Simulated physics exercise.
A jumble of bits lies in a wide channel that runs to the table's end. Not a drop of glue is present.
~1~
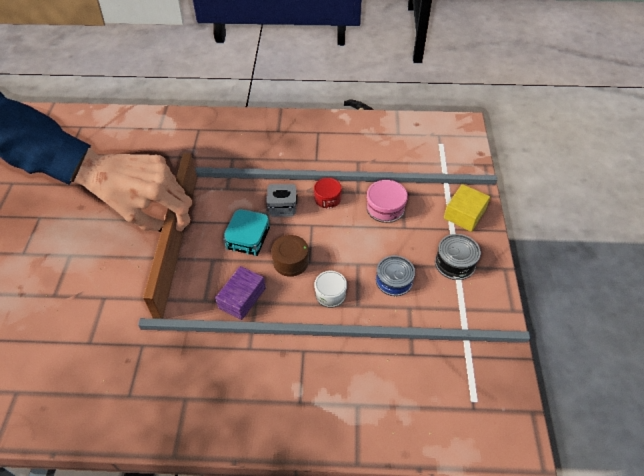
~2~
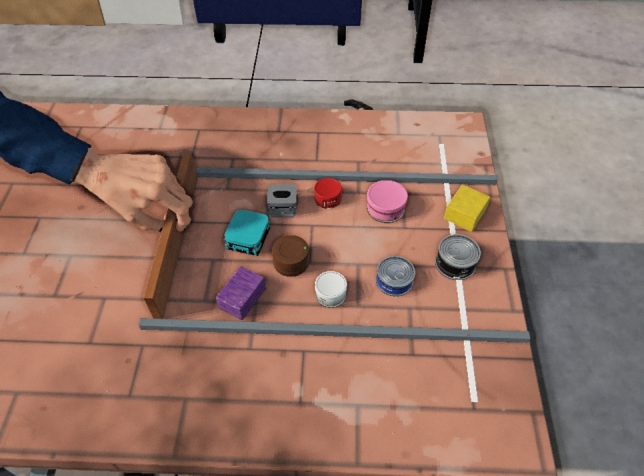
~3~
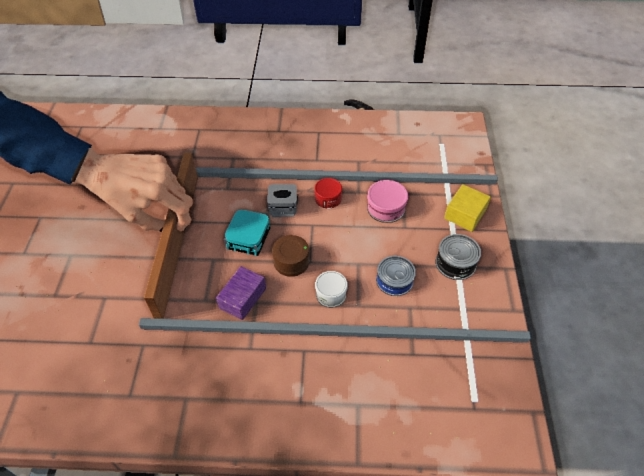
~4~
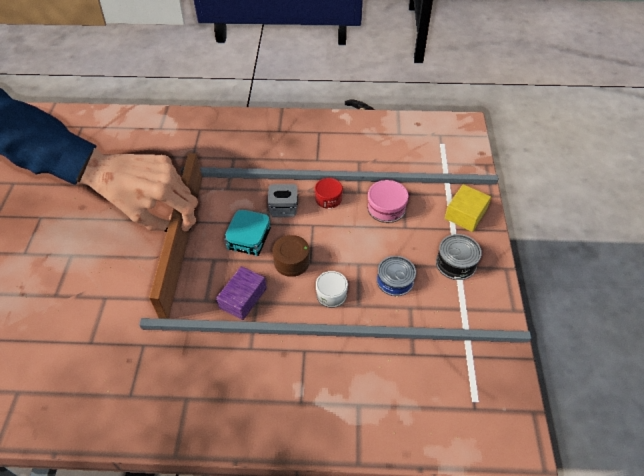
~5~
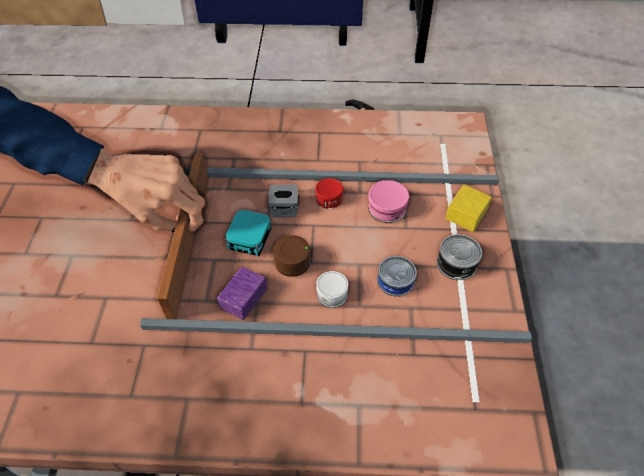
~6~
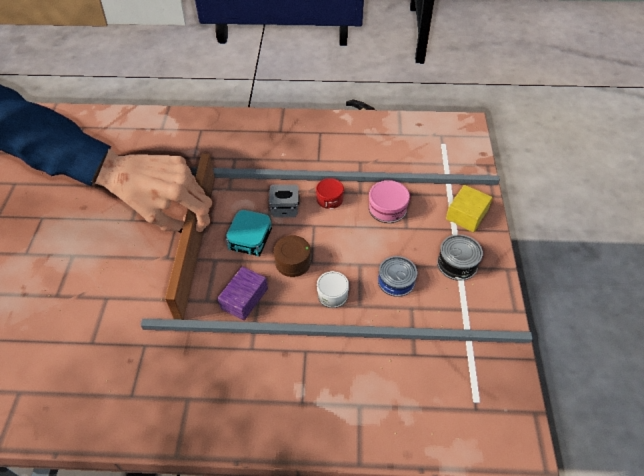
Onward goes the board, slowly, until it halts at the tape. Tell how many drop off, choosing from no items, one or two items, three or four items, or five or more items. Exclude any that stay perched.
One or two items drop off.
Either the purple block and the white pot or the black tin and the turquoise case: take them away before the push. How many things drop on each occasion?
The number fallen is 1, and in the other try 1.
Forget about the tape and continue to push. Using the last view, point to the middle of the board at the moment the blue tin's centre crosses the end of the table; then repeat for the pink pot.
With the blue tin it sits around (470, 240), with the pink pot around (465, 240).
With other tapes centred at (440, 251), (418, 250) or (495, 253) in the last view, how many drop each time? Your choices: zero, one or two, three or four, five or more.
Place by place, the answers come out as one or two; not one; at least five.
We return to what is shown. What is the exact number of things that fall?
The total comes to 1.
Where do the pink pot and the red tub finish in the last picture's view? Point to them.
About (501, 205), and the other about (464, 190).
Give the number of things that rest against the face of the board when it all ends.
It's 5 of them.
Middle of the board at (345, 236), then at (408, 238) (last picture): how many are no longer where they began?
So far 8, and 10 at the second.
A little later, none off yet; yellow block at rest near (469, 208); black tin at rest near (459, 258); blue tin at rest near (397, 276).
Next, none off yet; yellow block at rest near (469, 208); black tin moving near (465, 257); blue tin shifted about its own width near (432, 273).
When it is over, the number that fall off is one or two; down, yellow block.
